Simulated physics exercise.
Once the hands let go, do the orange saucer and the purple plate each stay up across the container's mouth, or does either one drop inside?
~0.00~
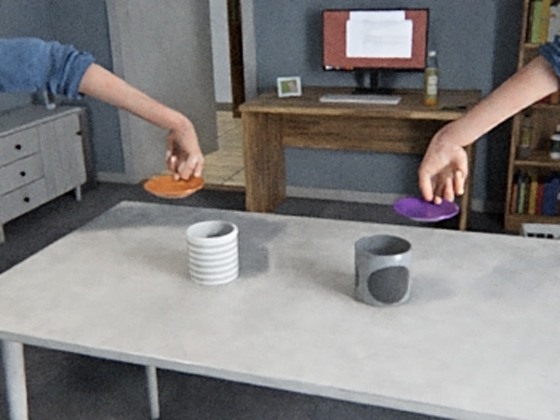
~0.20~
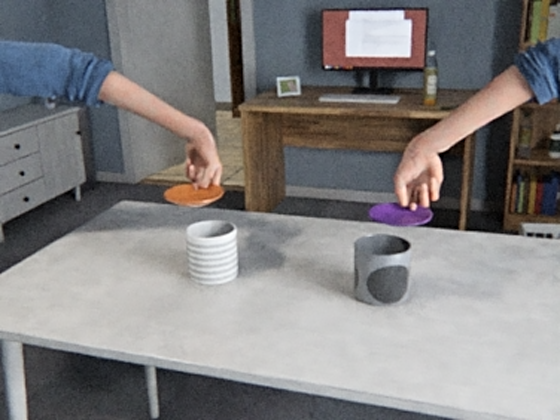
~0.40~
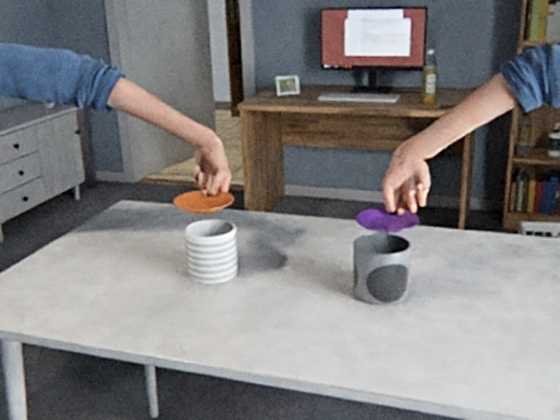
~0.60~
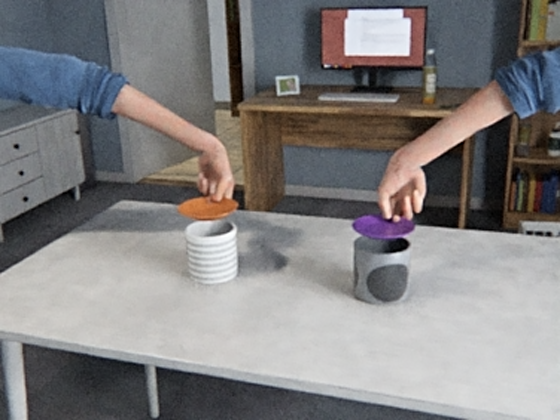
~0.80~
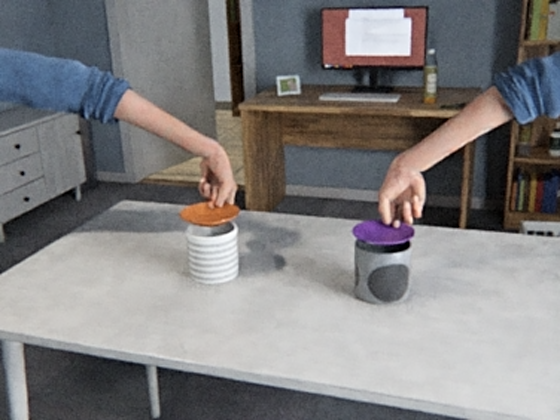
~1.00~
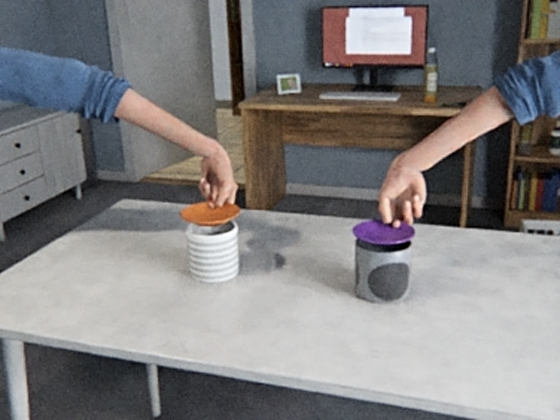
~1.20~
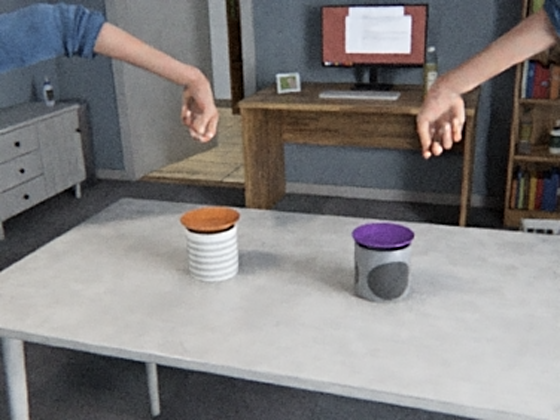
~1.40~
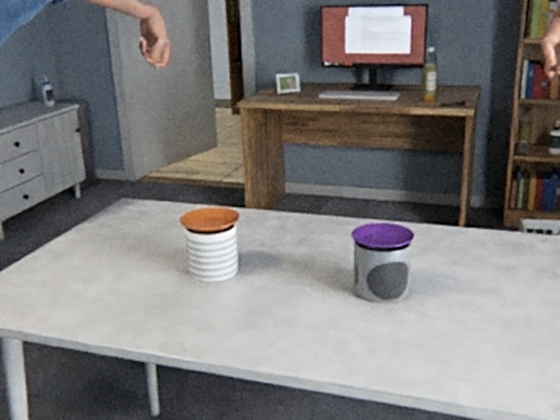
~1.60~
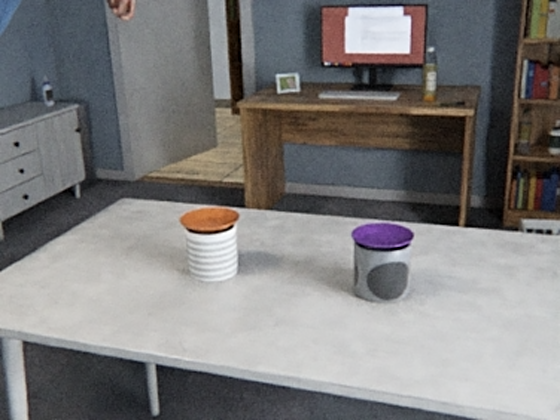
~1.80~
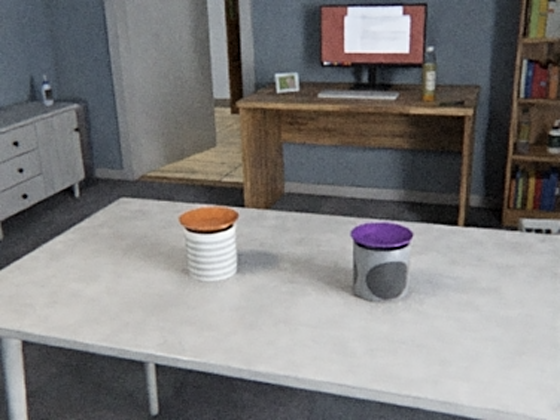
Both stay up. The purple plate covers the opening of the gray mug, and the orange saucer covers the opening of the white ridged jar.
